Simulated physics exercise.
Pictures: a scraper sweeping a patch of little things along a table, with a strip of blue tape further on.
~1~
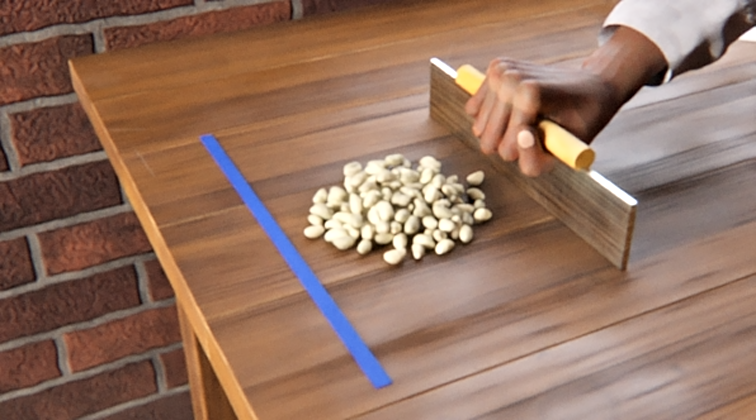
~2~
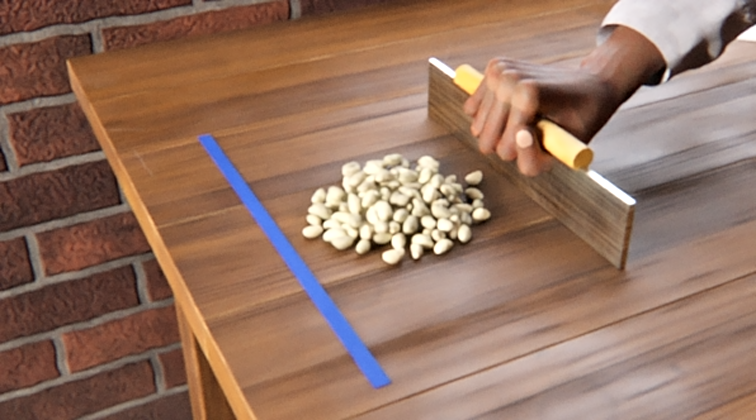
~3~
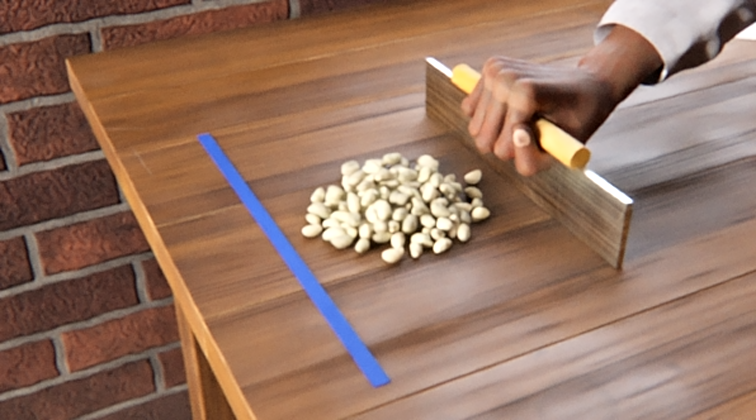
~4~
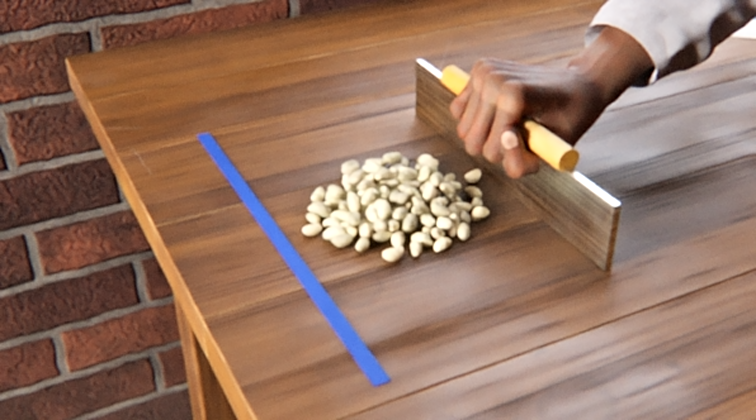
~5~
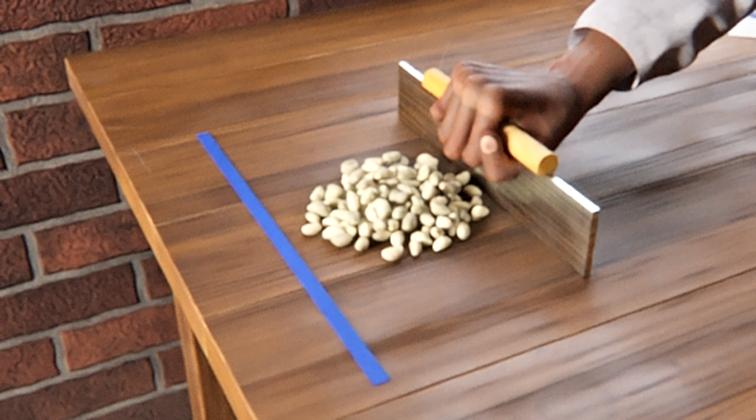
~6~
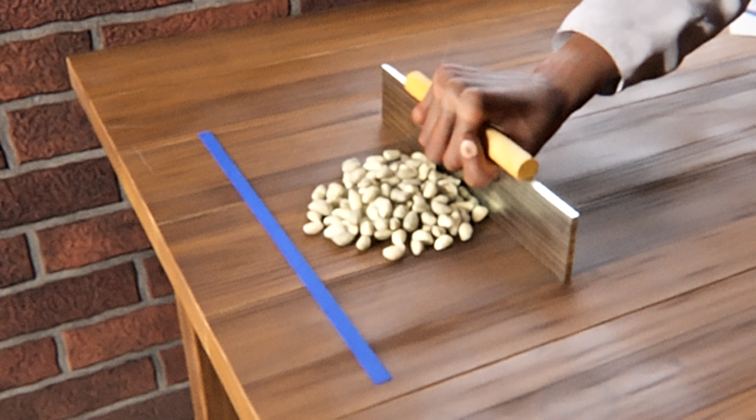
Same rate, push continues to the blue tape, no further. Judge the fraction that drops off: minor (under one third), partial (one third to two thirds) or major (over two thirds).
A minor fraction drops off.
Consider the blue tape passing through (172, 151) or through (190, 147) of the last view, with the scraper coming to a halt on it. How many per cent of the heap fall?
First some 60, then 40 per cent.
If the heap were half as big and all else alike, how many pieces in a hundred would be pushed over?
Roughly 0 percent.
Shortly afterwards, scraper still moving, near (366, 154); heap all on the table, its front near (258, 247).
Next, scraper stopped at the blue tape; heap a little over the edge.
In the end, scraper stopped at the blue tape; heap a little over the edge.
